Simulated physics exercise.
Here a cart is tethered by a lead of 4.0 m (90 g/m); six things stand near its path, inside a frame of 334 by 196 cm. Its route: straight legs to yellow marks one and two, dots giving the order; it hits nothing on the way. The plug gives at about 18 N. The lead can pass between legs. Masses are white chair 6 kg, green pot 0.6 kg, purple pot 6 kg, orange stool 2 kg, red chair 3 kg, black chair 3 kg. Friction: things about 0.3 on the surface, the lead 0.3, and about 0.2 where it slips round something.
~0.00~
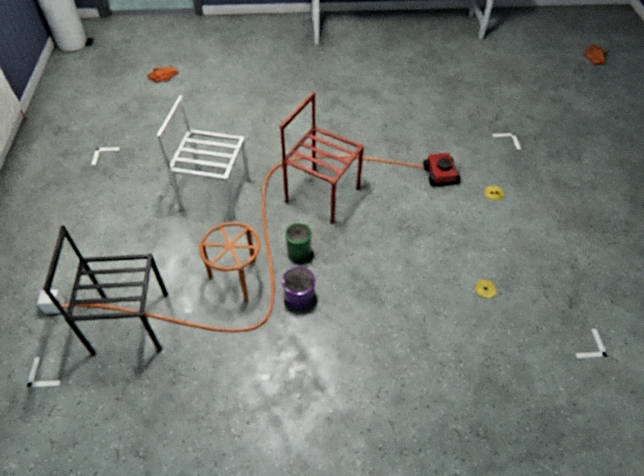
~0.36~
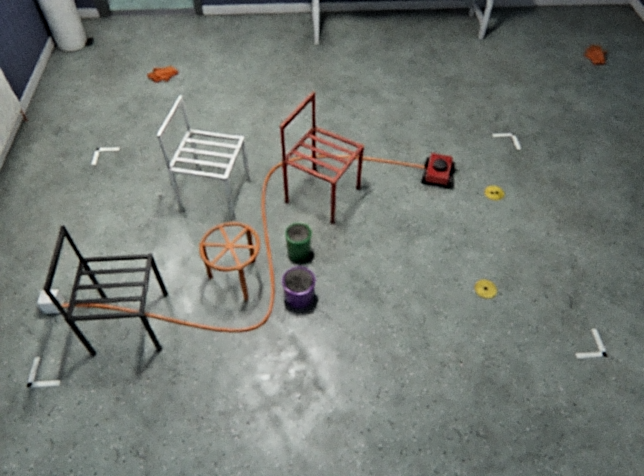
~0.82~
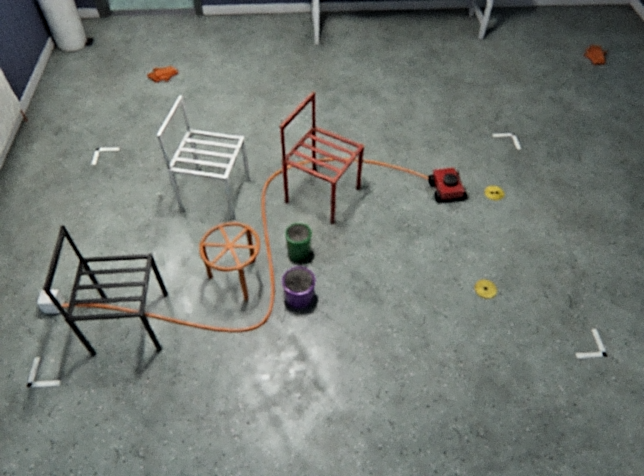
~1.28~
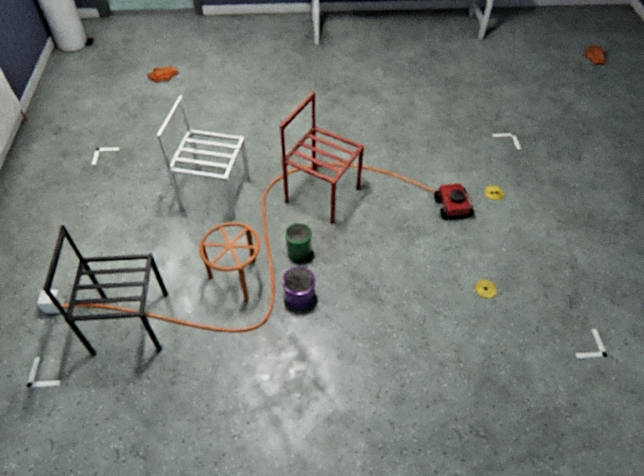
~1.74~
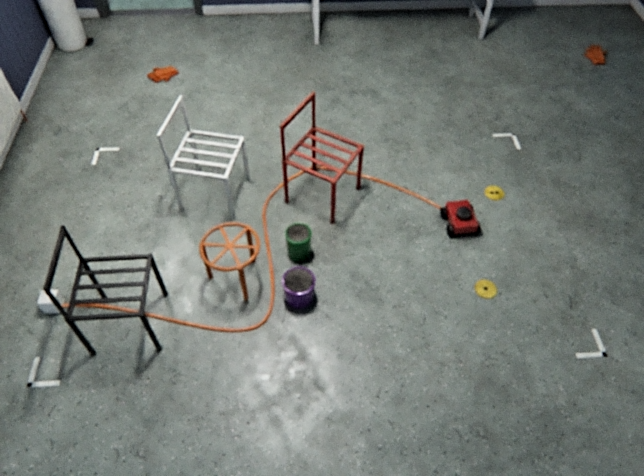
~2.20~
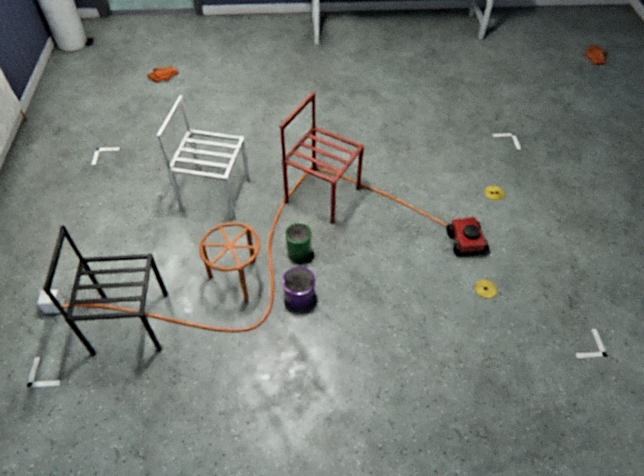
Red wheeled cart trailing an orange cable from beneath a red chair, rolling down and slightly right across a grey floor.
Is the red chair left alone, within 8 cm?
The red chair hardly stirs.
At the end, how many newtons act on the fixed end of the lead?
About 0 N.
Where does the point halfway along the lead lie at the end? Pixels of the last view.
Around (283, 205).
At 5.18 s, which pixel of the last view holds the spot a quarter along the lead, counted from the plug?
At about (215, 303).
At 3.2 s, cart at (480, 276), lead slack at the fixed end; nothing else has moved.
At 4.2 s, cart at (489, 257), lead slack at the fixed end; nothing else has moved.
At 5.2 s, cart at (492, 218), lead slack at the fixed end; nothing else has moved.
At 6.2 s, cart at (495, 192), lead slack at the fixed end; nothing else has moved.
At 6.6 s, cart at (495, 192), lead slack at the fixed end; red chair 2 cm off its start at (324, 154).
